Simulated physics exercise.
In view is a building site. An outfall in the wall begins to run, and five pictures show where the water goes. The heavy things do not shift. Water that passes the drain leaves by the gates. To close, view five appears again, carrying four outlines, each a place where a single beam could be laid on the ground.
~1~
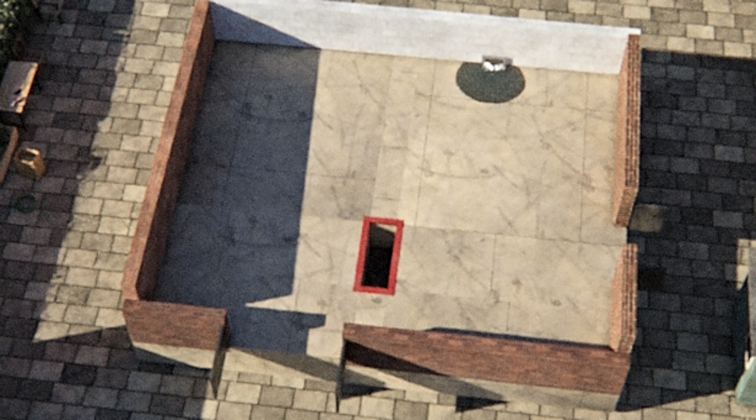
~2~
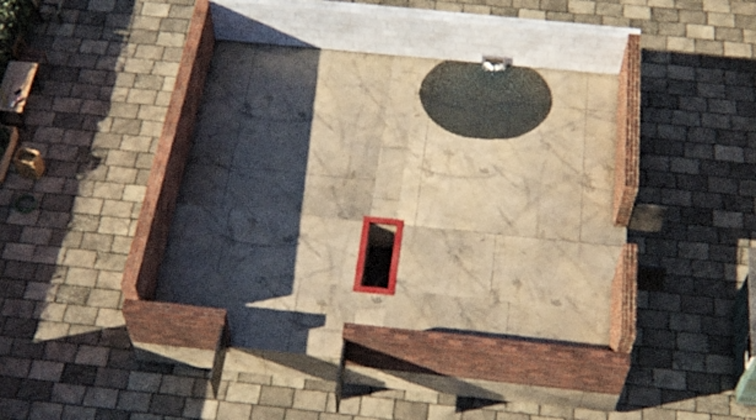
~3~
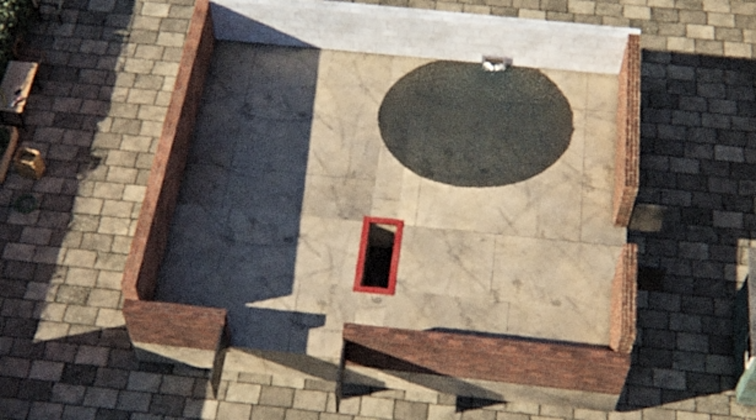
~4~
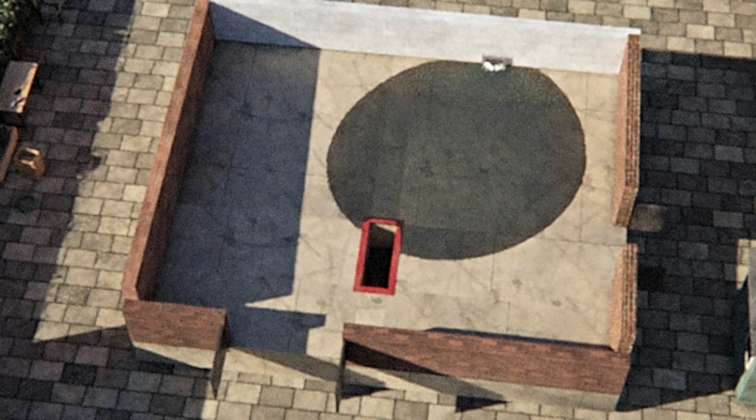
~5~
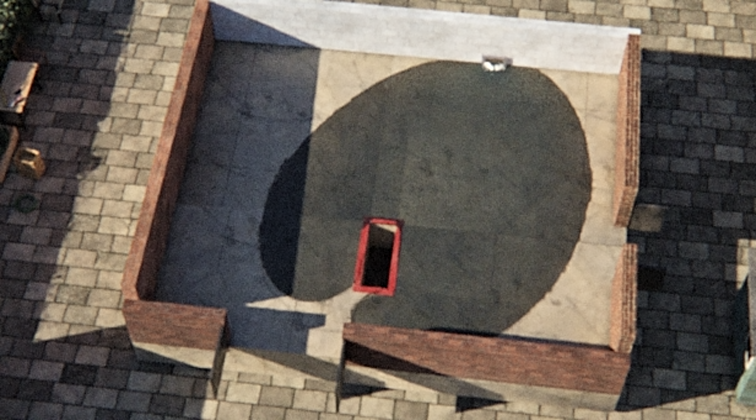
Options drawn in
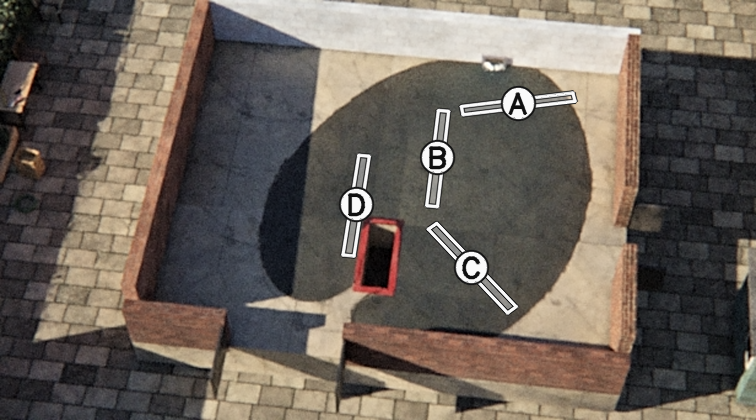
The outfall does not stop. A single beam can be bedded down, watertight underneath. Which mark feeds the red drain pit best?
Go for D.
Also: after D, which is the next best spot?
That would be C.
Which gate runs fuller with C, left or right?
More leaves on the left.
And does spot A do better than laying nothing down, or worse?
Spot A is worse.
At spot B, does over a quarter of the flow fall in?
No, it does not.
In white, A from (462, 110) to (573, 97); B from (432, 206) to (443, 110); C from (432, 226) to (511, 309); D from (348, 255) to (364, 155).
For spot A, about 14 % of the stream goes into the red drain pit, about 85 % out by the gates.
For spot B, about 16 % of the stream goes into the red drain pit, about 81 % out by the gates.
For spot C, about 31 % of the stream goes into the red drain pit, about 67 % out by the gates.
For spot D, about 44 % of the stream goes into the red drain pit, about 52 % out by the gates.
